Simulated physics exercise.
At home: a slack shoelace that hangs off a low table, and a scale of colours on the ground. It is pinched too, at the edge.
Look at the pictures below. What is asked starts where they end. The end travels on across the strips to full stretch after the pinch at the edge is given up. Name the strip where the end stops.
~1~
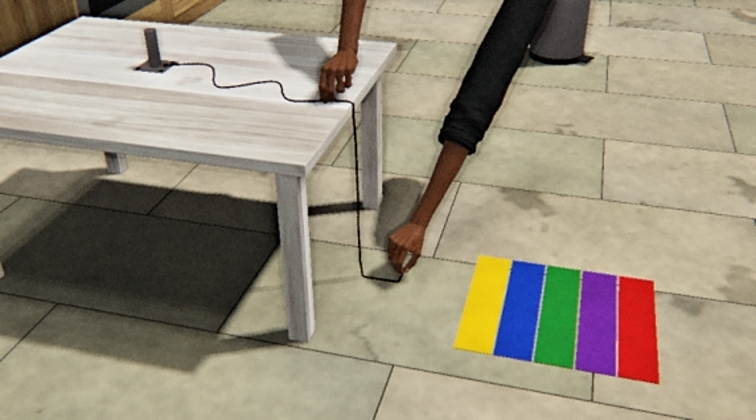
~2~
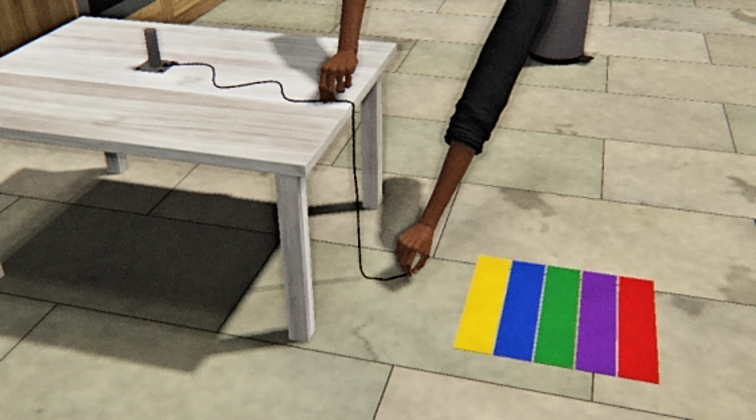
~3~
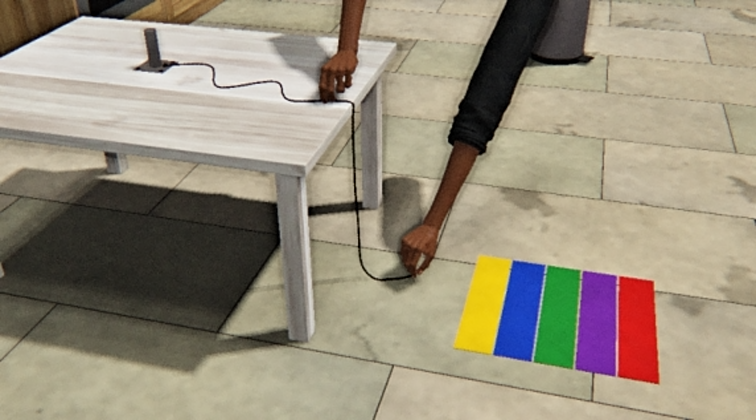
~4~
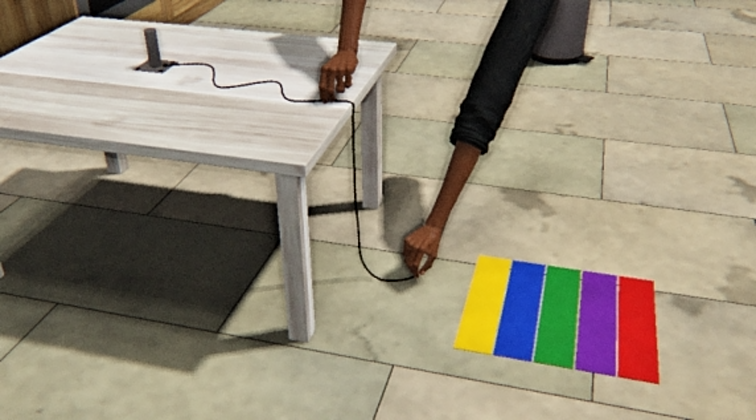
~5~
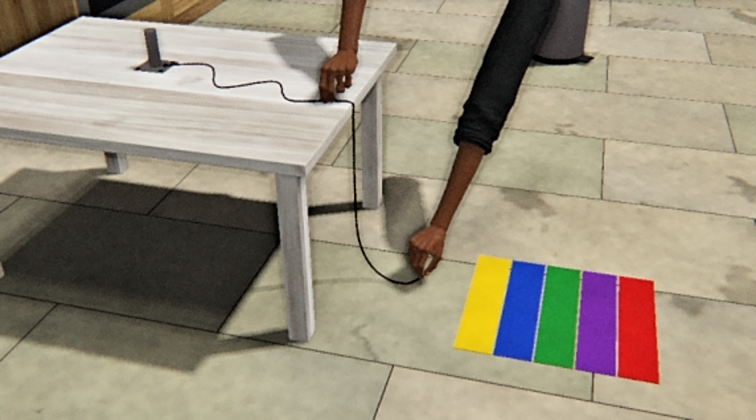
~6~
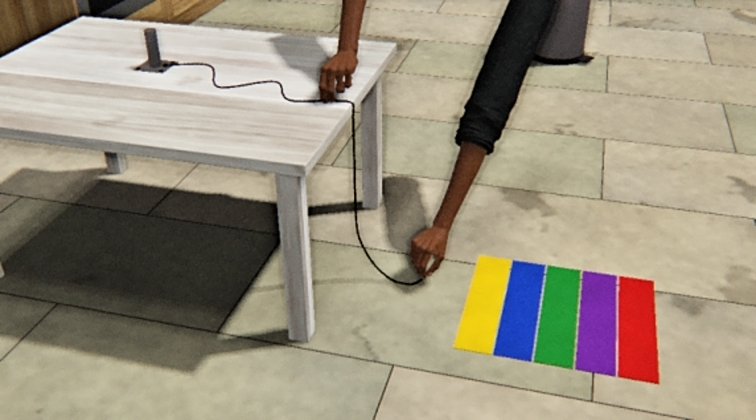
Purple.
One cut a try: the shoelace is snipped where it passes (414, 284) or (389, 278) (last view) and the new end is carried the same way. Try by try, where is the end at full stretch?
The pixels are (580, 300) and (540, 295), in that order.
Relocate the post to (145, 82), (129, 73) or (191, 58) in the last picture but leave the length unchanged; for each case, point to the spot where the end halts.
Around (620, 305), (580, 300) and (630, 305).
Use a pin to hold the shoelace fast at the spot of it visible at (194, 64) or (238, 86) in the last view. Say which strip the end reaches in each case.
In order, purple and green.
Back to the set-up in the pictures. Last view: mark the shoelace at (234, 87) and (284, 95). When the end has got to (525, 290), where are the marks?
First at (268, 85), next at (340, 98).
Soon after, end near (525, 290); over blue.
After that, end near (572, 298); over green.
At the stop, end near (602, 302); over purple. It gets as far as the purple strip.
